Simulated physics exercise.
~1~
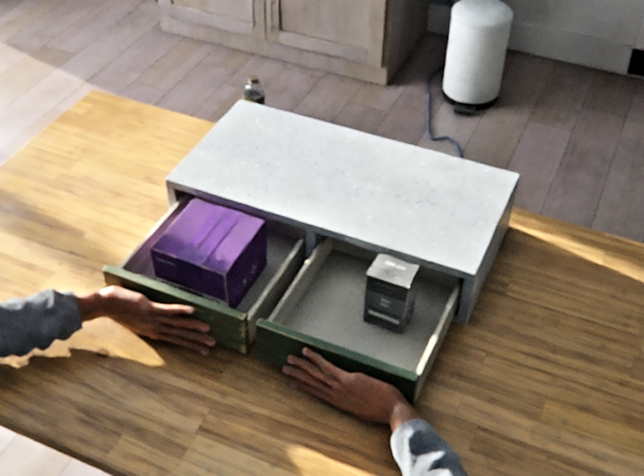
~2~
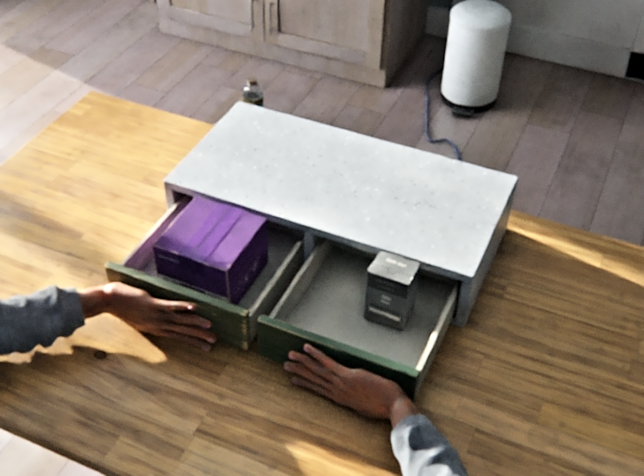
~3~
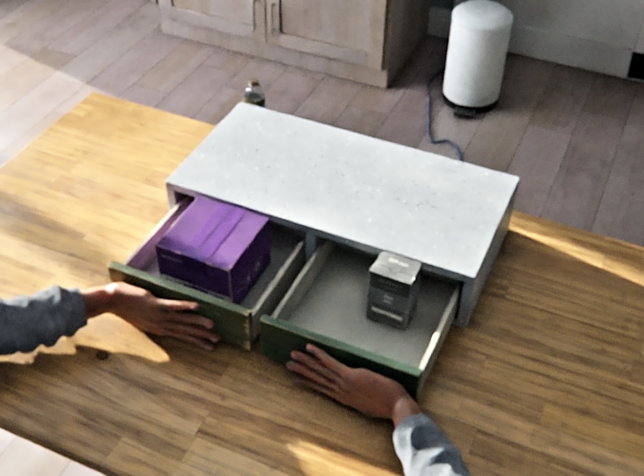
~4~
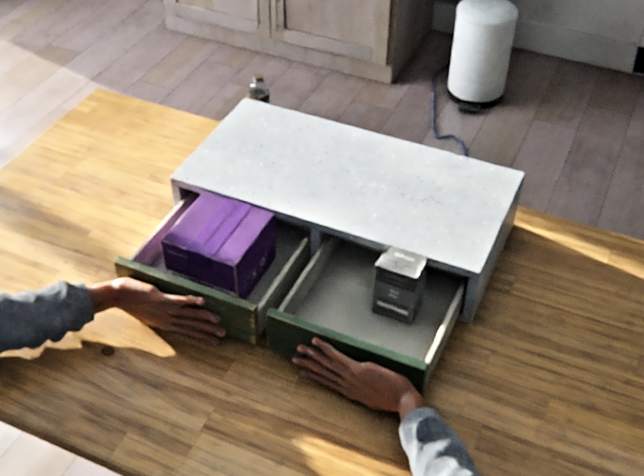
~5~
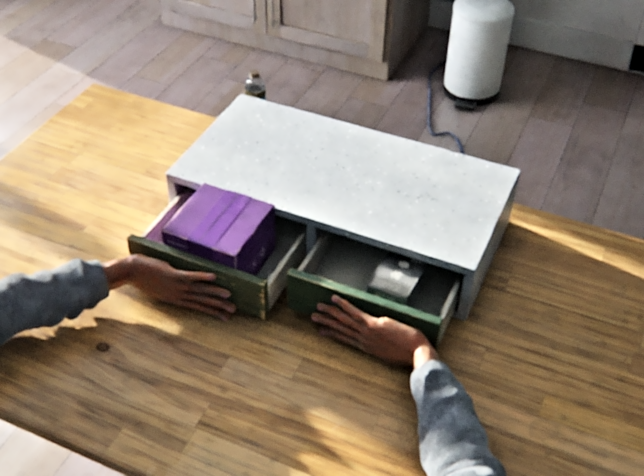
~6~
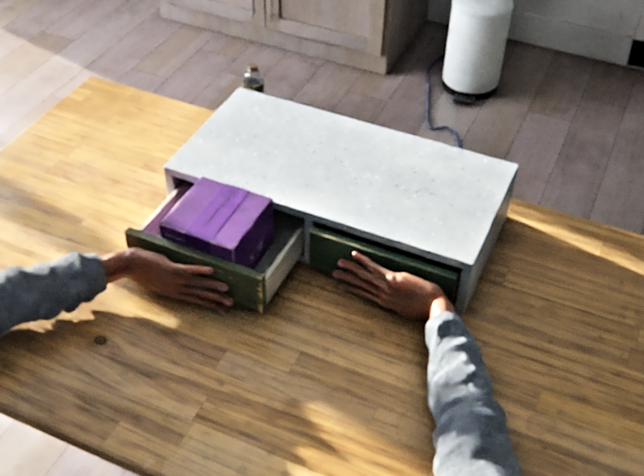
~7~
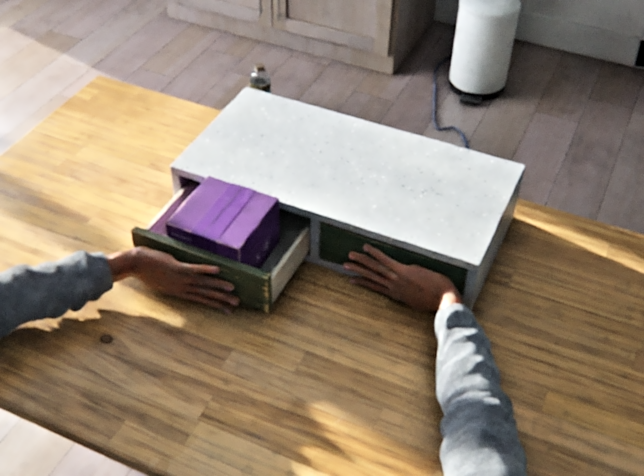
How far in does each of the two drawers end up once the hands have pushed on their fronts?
The right drawer goes all the way in and shuts flush, while the left drawer, holding the purple box, jams partway and stays ajar.
Hands pushing two drawers into a pale chest, grey carton tipping over, right drawer shutting, left drawer with purple box staying ajar.
